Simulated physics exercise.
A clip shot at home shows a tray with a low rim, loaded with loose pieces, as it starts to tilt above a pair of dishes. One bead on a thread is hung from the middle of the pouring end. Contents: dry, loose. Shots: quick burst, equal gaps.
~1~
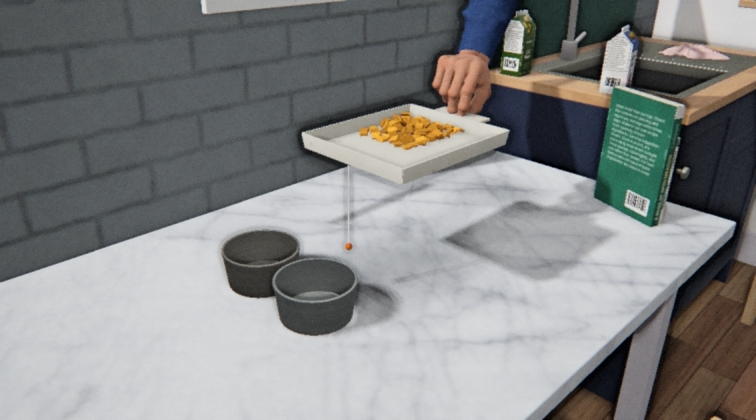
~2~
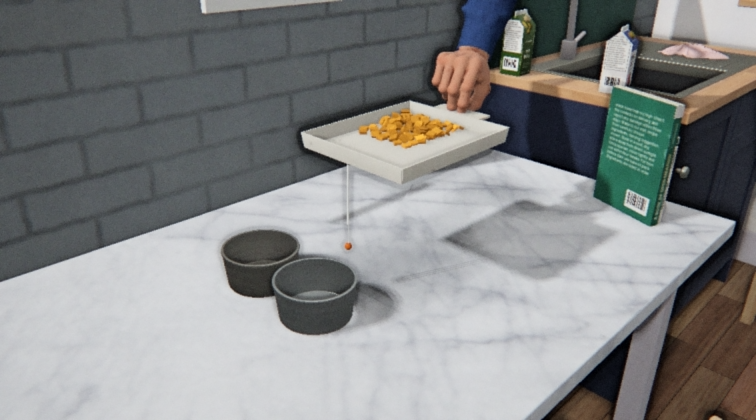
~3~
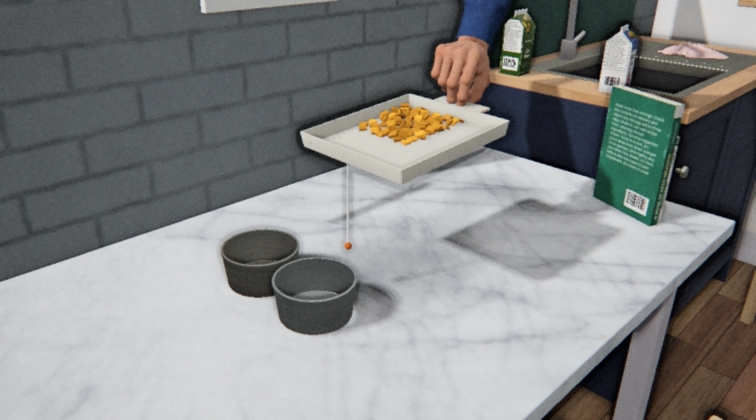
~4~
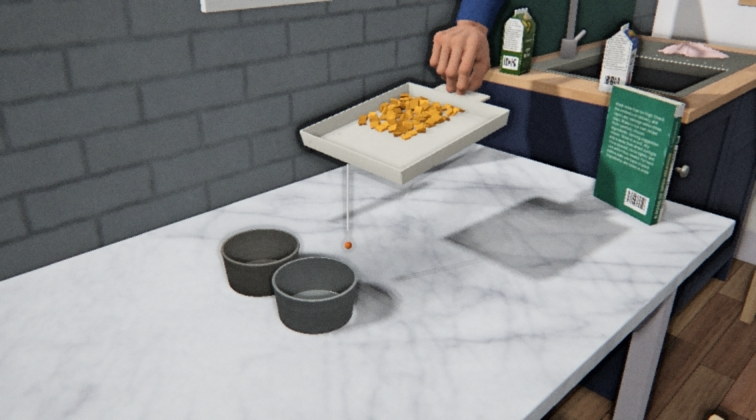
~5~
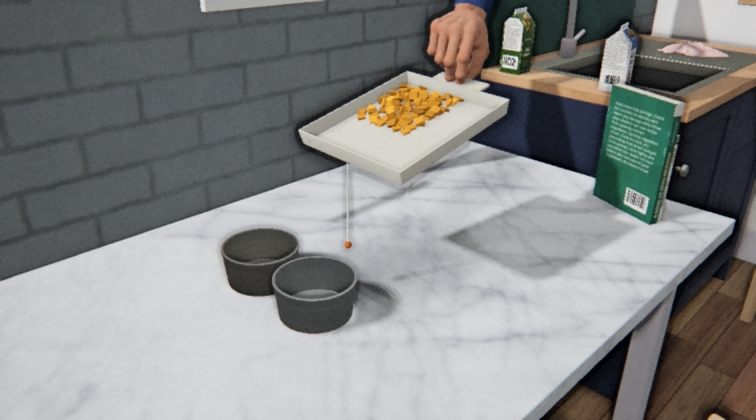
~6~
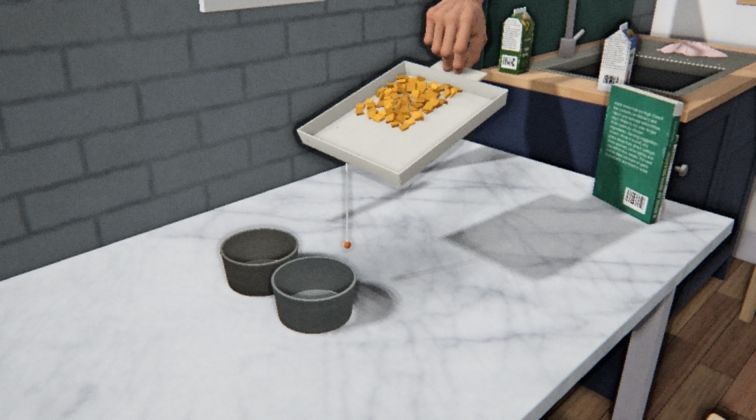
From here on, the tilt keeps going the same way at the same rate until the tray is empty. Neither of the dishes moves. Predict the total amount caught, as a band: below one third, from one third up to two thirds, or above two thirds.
Counting both dishes, they collect a third to two thirds of the pieces.
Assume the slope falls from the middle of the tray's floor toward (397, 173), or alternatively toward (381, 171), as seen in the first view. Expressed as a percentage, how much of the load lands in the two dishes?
Well, 0 percent for one and then 20 percent for the other.
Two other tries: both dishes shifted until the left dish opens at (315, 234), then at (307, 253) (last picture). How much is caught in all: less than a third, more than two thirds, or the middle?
Taking the tries in order: Below one third and over two thirds.
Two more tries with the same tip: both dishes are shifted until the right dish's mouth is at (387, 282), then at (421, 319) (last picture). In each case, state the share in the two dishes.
The first try yields 60% and the second yields 60%.
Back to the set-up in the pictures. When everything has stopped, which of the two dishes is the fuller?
Fuller: The right-hand dish.
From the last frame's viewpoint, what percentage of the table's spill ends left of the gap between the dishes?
It comes to about 20 percent.
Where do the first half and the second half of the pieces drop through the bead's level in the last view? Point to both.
I'd put it at roughly (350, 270), and after that at roughly (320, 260).
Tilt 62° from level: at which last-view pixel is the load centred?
Near (353, 153).
Soon after the last picture, tray tipped steeply; nearly all on the tray; a small part in the air.
A little later, tray tipped past a quarter turn; about two thirds on the tray; a small part in the right dish; a stray few in the left dish; about a quarter outside both; a stray few in the air.
Later still, tray tipped past a quarter turn; about half in the right dish; a small part in the left dish; about half outside both.
At rest, tray tipped past a quarter turn; about half in the right dish; a small part in the left dish; about half outside both.
